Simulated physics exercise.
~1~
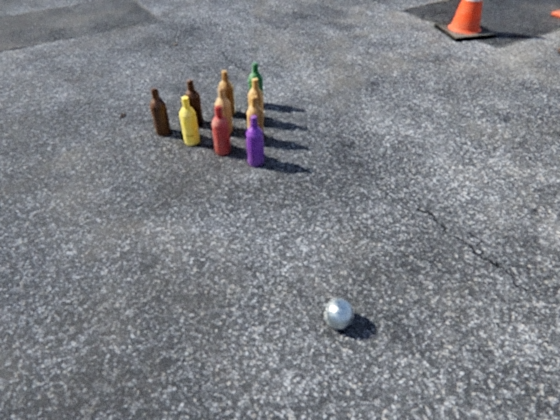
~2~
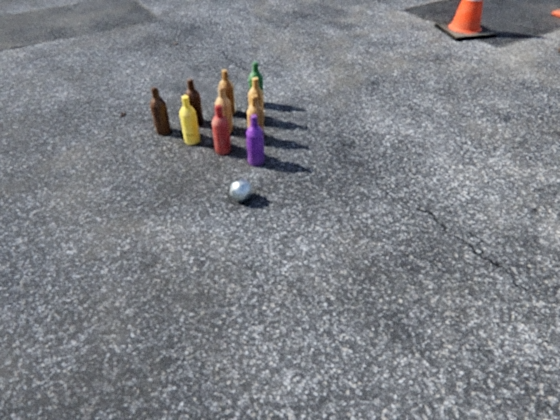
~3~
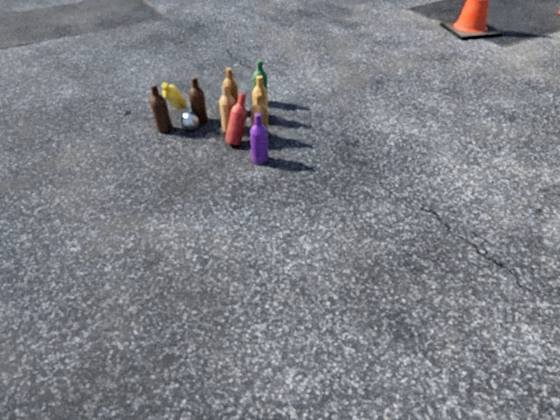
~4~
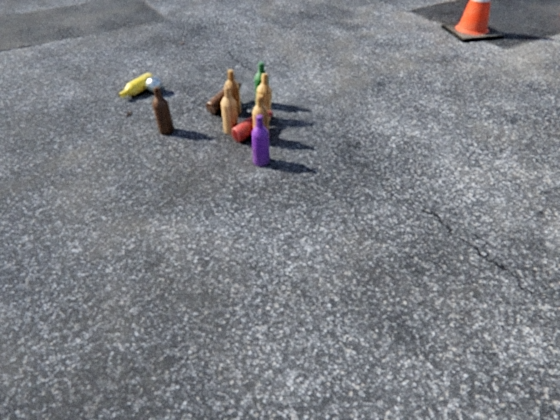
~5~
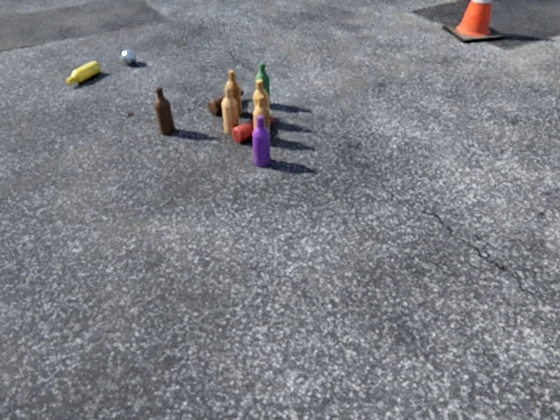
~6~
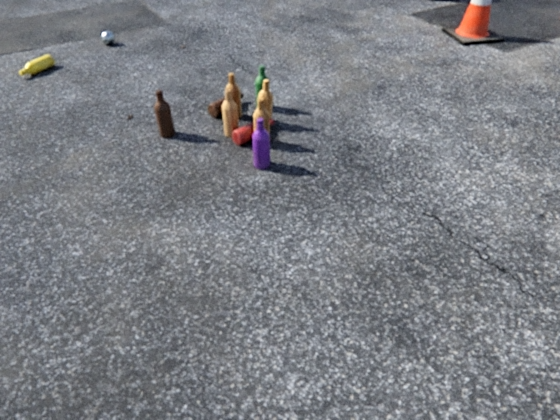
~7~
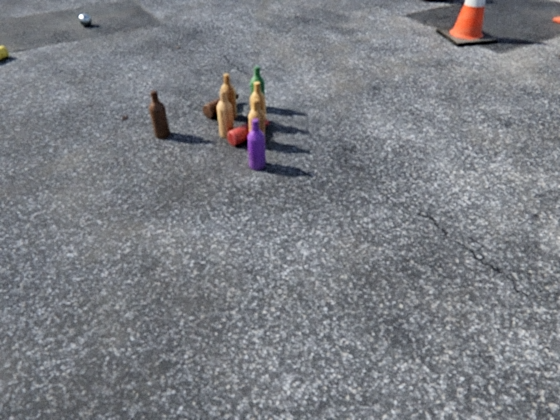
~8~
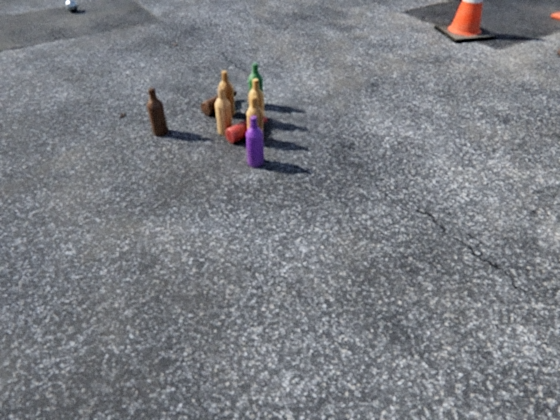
At first, a silvery ball rolls across sunlit asphalt toward a wedge of colourful bottle-shaped skittles, with an orange cone off to the upper right. It travels up and to the left and strikes the yellow skittle, while the red one beside it begins to tip. The yellow skittle is knocked away to the left, and the red one and a dark brown one behind topple among the others. The ball rolls on toward the upper left as the yellow skittle slides out of view. Finally, the ball reaches the top edge, while the purple and green skittles still stand.
